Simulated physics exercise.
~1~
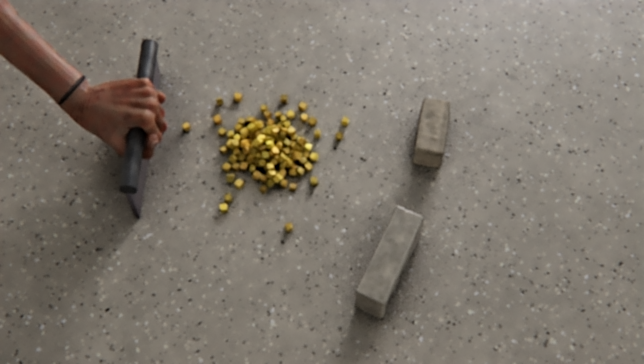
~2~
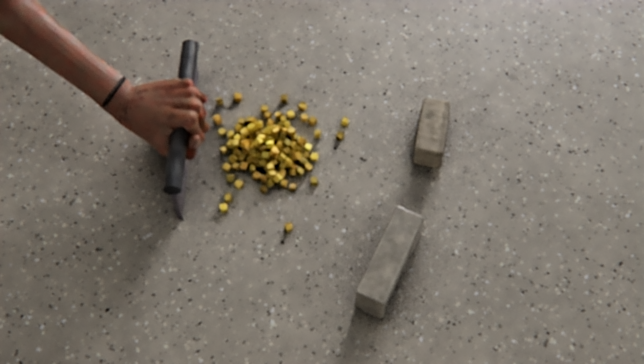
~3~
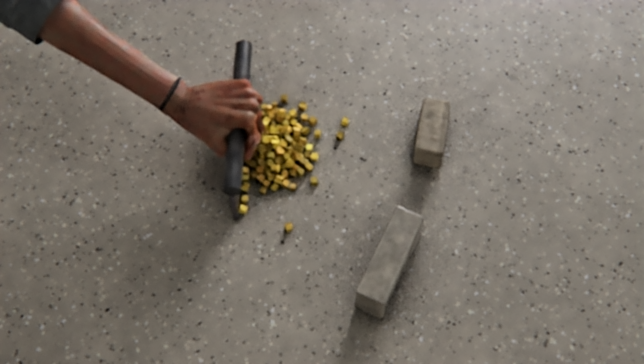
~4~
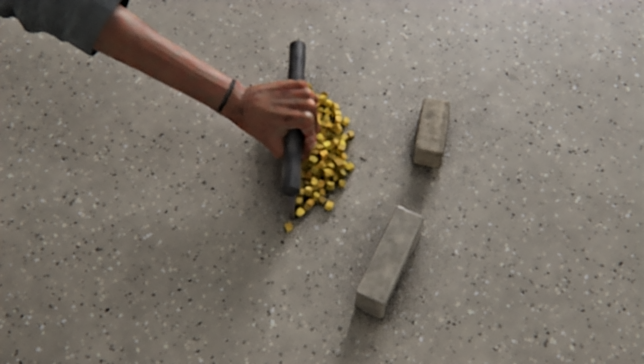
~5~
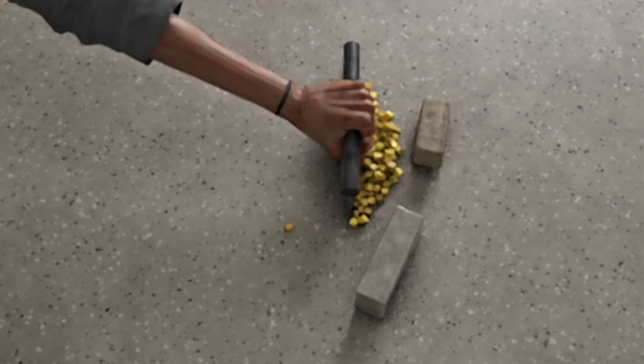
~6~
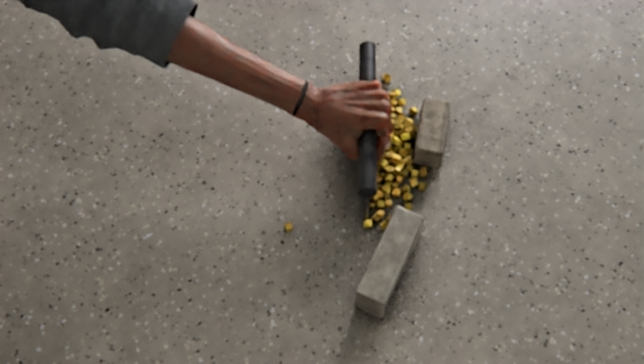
On a speckled grey floor, a hand slid a dark bar rightward into a pile of small yellow cubes, sweeping them toward two grey blocks until most sat bunched up before the blocks, with one stray cube left behind.
